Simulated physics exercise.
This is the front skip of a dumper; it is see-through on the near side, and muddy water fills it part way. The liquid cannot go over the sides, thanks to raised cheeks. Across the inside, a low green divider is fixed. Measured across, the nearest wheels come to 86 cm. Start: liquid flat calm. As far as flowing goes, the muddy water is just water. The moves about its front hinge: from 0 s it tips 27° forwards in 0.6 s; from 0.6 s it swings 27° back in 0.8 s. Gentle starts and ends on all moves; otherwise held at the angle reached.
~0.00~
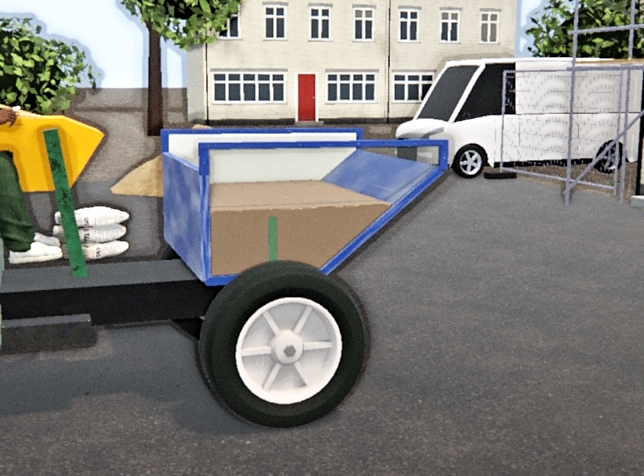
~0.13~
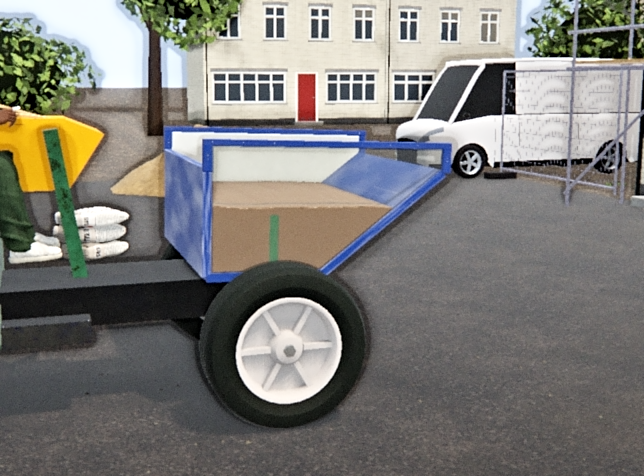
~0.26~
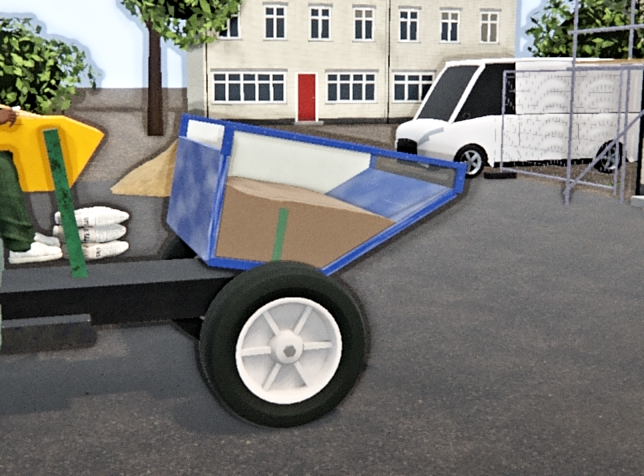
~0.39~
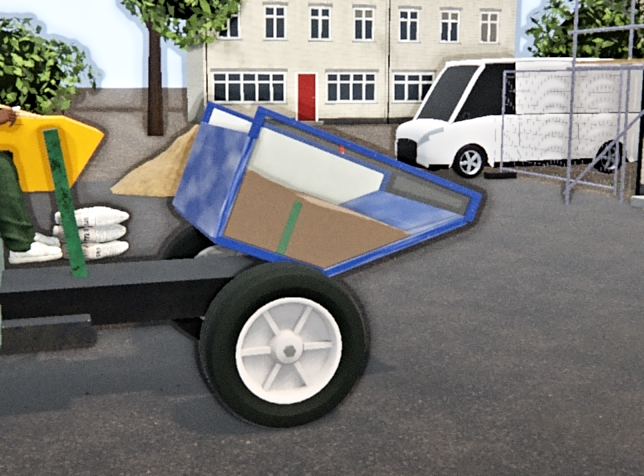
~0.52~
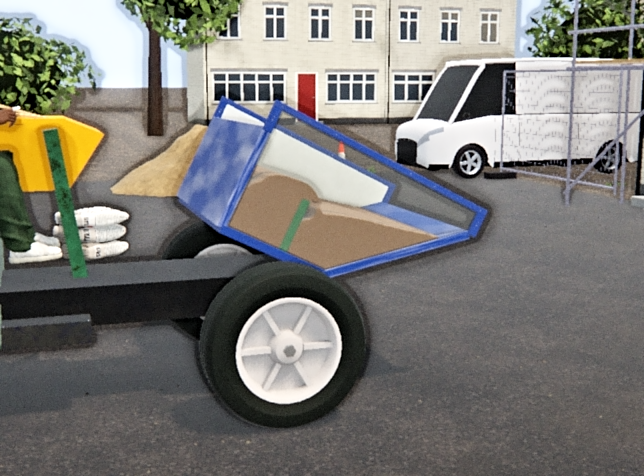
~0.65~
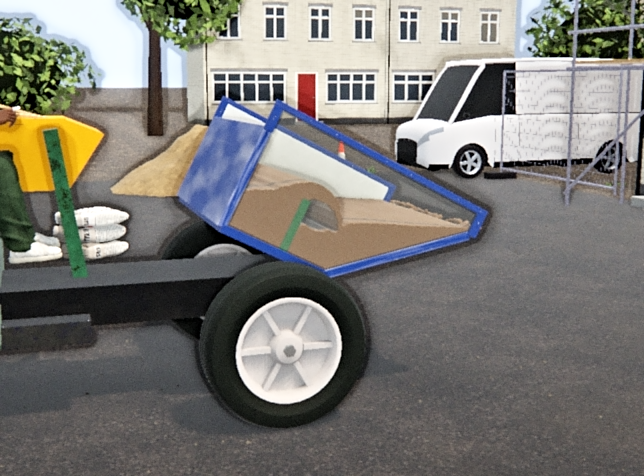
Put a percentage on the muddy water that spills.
Some 28 per cent goes overboard.
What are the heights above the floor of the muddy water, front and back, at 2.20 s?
Height at the front is 22 cm; height at the back is 48 cm.
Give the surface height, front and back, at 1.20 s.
Level, front = 22 cm; level, back = 24 cm.
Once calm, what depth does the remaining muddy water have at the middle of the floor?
26 cm.
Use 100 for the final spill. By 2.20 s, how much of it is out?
Near 90 in a hundred.
Then, 1.20 s in, the skip is at 2° forwards, the surface stands 25 cm at the back and 22 cm at the front; 24 per cent is out, over the front.
Then, 1.70 s in, the surface stands 21 cm at the back and 34 cm at the front; 26 per cent is out, over the front.
Then, 2.20 s in, the surface stands 48 cm at the back and 23 cm at the front; 26 per cent is out, over the front.
Then, 4.28 s in, 28 per cent is out, over the front, 97 of 342 litres.
